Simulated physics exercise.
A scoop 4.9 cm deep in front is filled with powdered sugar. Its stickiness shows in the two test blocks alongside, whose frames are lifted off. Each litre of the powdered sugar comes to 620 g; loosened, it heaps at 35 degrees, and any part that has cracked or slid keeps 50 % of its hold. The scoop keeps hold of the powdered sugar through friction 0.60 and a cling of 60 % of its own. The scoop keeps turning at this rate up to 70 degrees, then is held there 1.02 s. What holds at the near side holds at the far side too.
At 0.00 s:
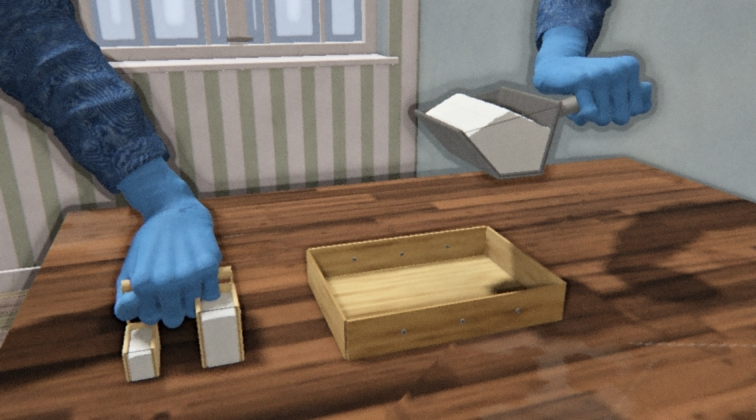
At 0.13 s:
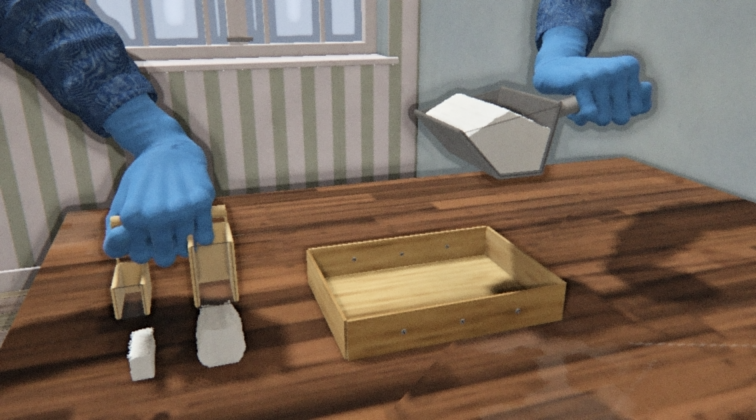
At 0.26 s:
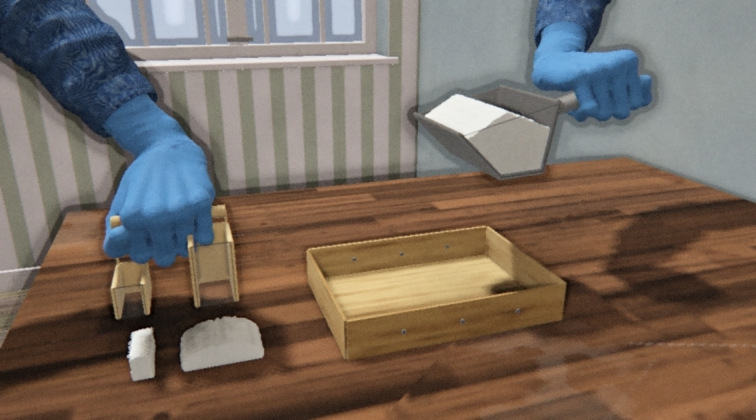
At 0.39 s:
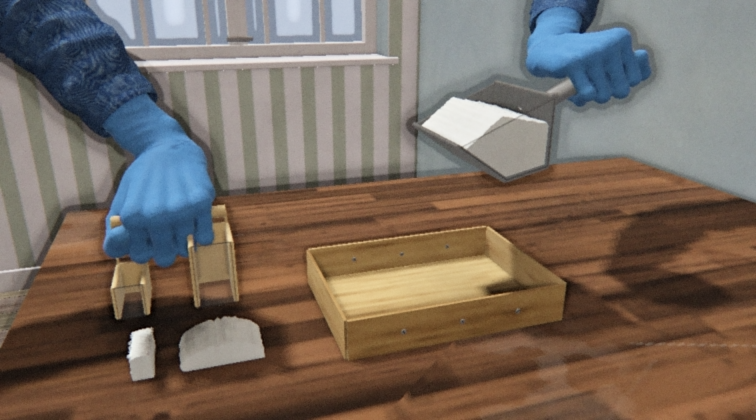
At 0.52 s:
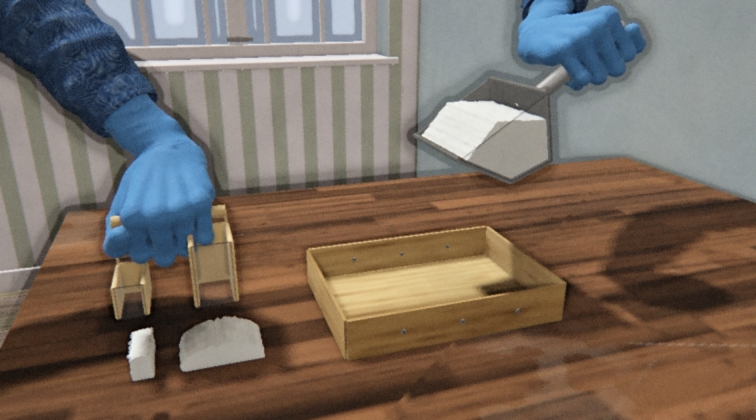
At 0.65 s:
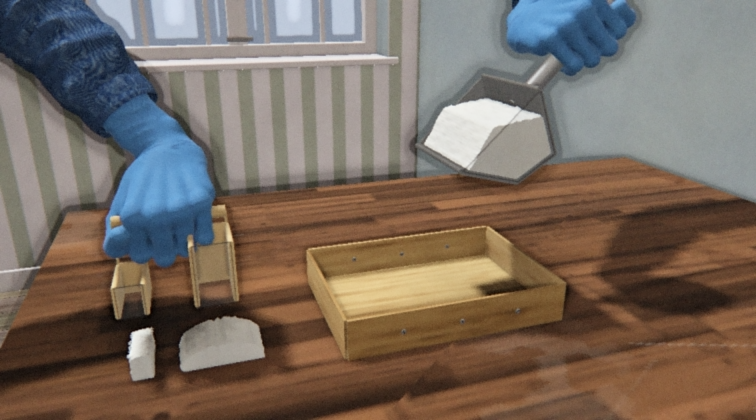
To begin with, a blue-gloved hand at left lifts two small wooden molds off white powder blocks, while another holds a scoop of powder beside an open wooden tray. The taller block slumps into a low, wide mound as the smaller keeps its shape, then the scoop steadily tilts further.
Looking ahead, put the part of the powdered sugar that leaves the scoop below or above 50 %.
Powdered sugar out of the scoop: Greater than 50 %.
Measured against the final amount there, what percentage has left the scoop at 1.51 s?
Some 90 per cent.
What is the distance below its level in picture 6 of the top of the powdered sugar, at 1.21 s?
Measured change: About 1.5 cm.
After 0.91 s, the scoop is at 53 degrees and 0 % has left it.
After 1.21 s, the scoop is at 70 degrees and 31 % has left it.
After 1.51 s, the scoop is at 70 degrees and 56 % has left it.
After 1.82 s, the scoop is at 70 degrees and 60 % has left it.
After 1.93 s, the scoop is at 70 degrees and 60 % has left it.
